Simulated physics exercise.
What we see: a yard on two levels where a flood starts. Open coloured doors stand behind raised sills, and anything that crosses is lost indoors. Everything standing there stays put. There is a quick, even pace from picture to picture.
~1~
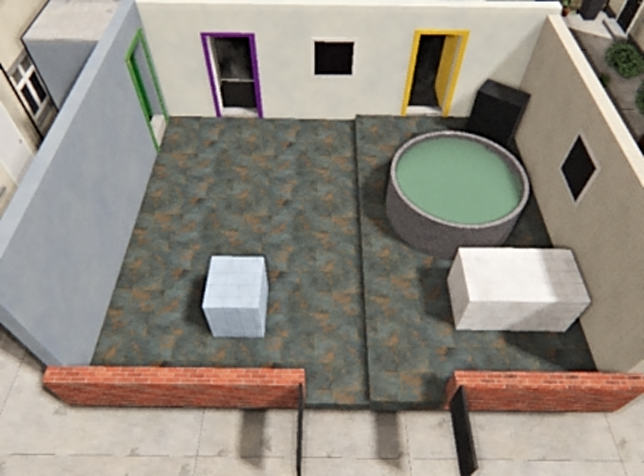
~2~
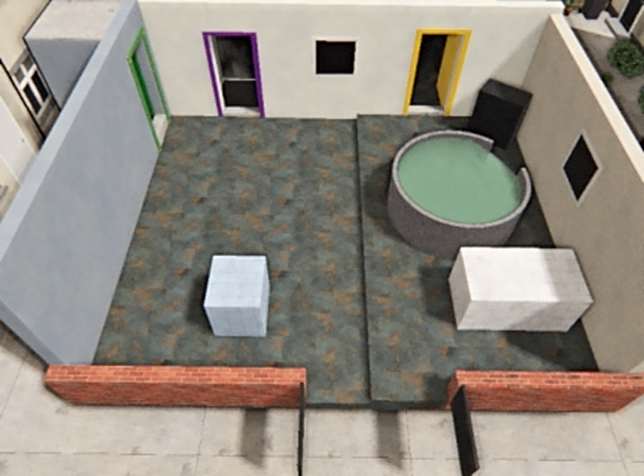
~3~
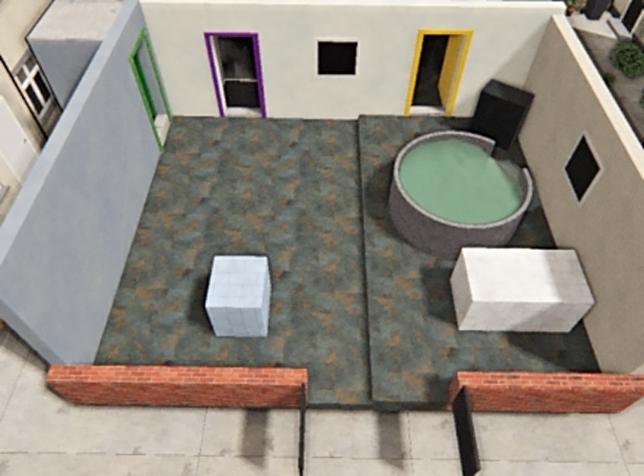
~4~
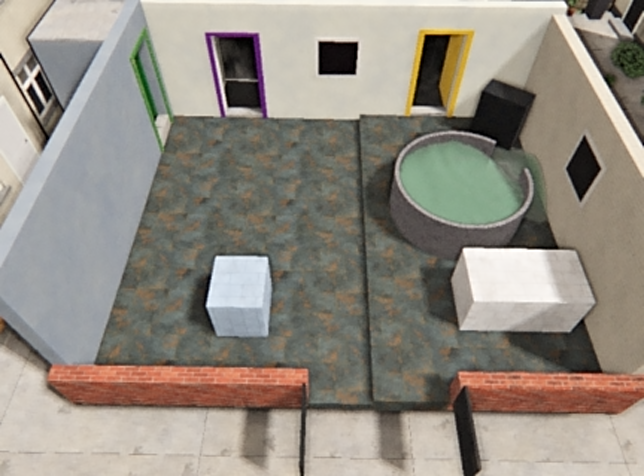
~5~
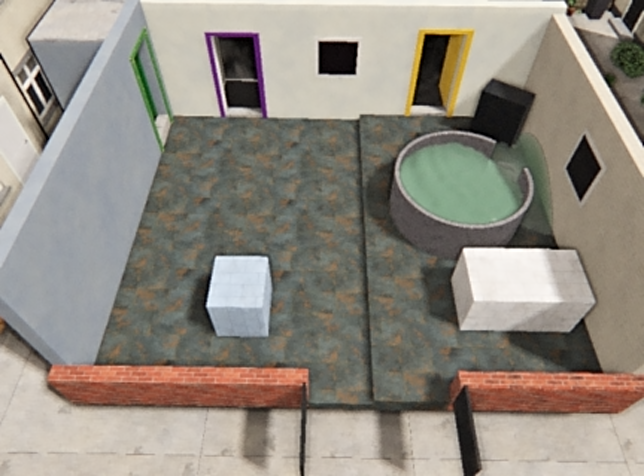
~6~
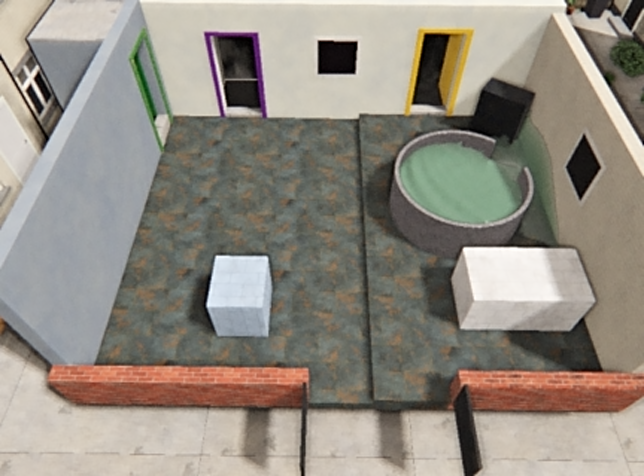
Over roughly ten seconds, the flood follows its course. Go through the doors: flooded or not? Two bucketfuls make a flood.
The purple door will be within bounds; the yellow door will be over the limit; the green door will be within bounds.
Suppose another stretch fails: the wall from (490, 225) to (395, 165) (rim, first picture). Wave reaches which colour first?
My answer: The green one.
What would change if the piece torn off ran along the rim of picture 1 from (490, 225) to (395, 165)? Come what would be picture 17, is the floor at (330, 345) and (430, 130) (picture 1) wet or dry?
Point one reached; point two not reached.
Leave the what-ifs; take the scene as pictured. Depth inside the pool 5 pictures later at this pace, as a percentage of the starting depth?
Roughly 72 %.
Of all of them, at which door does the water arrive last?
Answer is the one in green.
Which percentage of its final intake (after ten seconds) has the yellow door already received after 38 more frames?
Share by then: About 95 in a hundred.
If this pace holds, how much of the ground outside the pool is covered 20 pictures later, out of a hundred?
Around 55 percent.
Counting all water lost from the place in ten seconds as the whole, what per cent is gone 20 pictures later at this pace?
Approximately 30 in a hundred, I think.
A moment on, water covers 10 % of the floor; the purple door not reached, the yellow door wet at the sill, nothing in, the green door not reached.
Next, water covers 25 % of the floor; the purple door not reached, the yellow door under two buckets in, the green door not reached.
Then, water covers 55 % of the floor; the purple door wet at the sill, nothing in, the yellow door over two buckets in, the green door wet at the sill, nothing in.
Later, water covers 90 % of the floor; the purple door wet at the sill, nothing in, the yellow door far over two buckets in, the green door wet at the sill, nothing in.
In the end, water covers 95 % of the floor; the purple door under two buckets in, the yellow door far over two buckets in, the green door wet at the sill, nothing in.
